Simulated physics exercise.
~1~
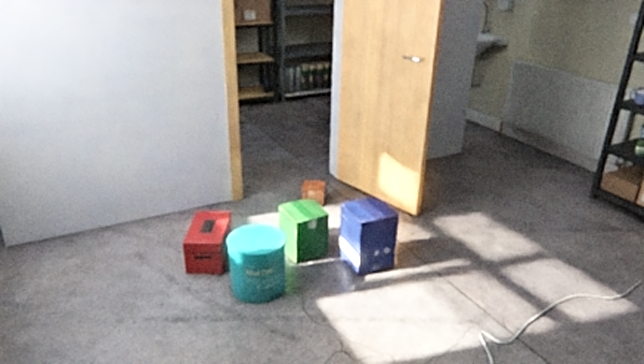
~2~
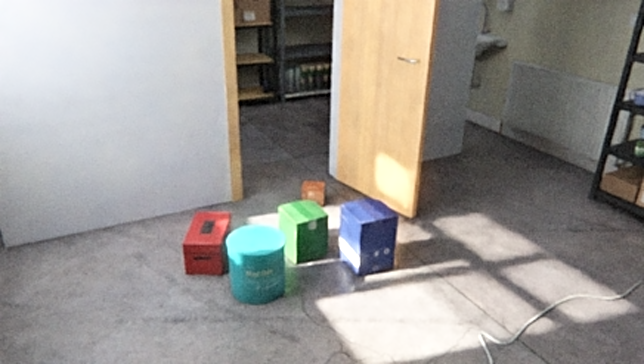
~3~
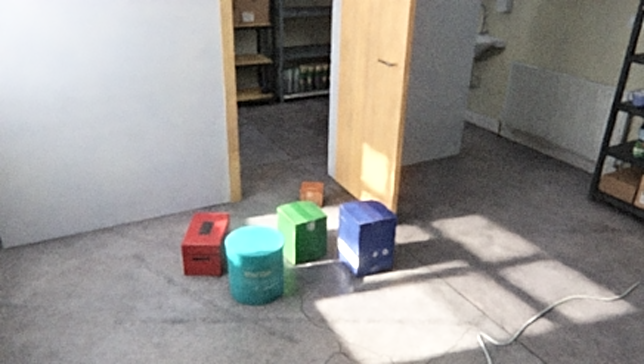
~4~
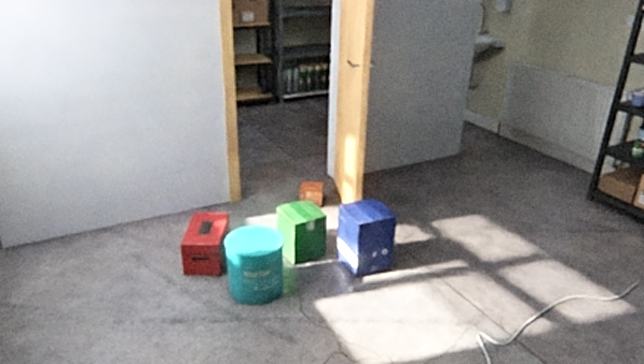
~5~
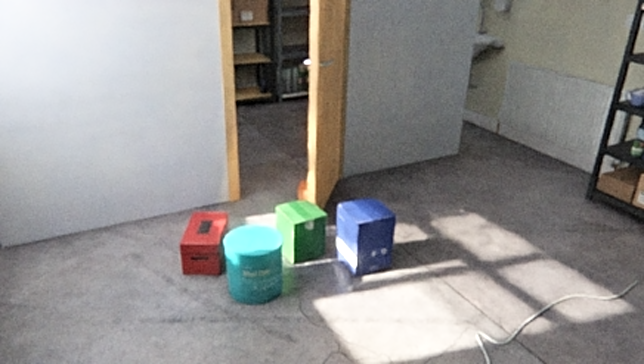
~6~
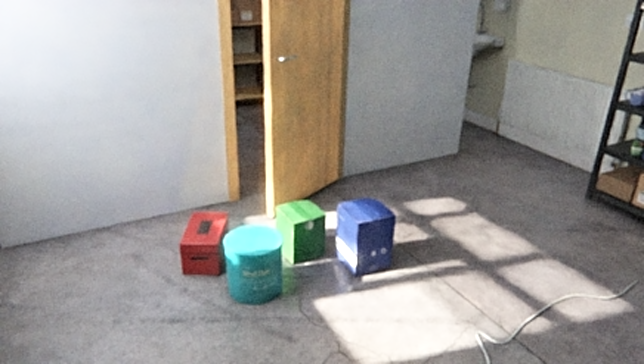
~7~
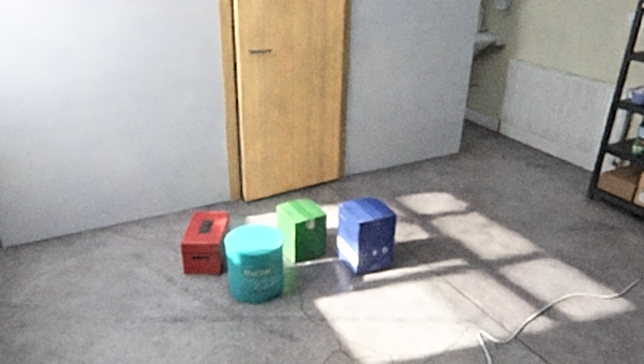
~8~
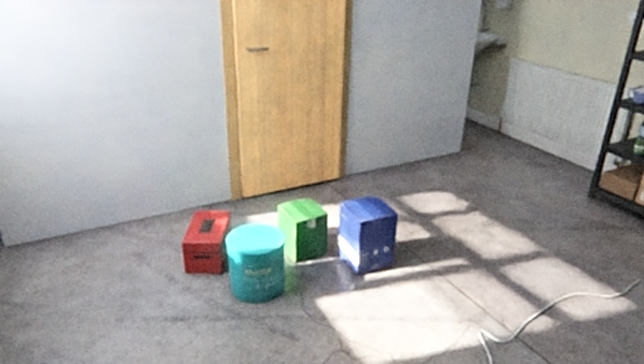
In a sparse room with a grey floor, a wooden door swung steadily leftward, hiding the small orange box in the doorway behind it, and closed fully, while the red toolbox, turquoise pail, green box and blue box stayed put in front.
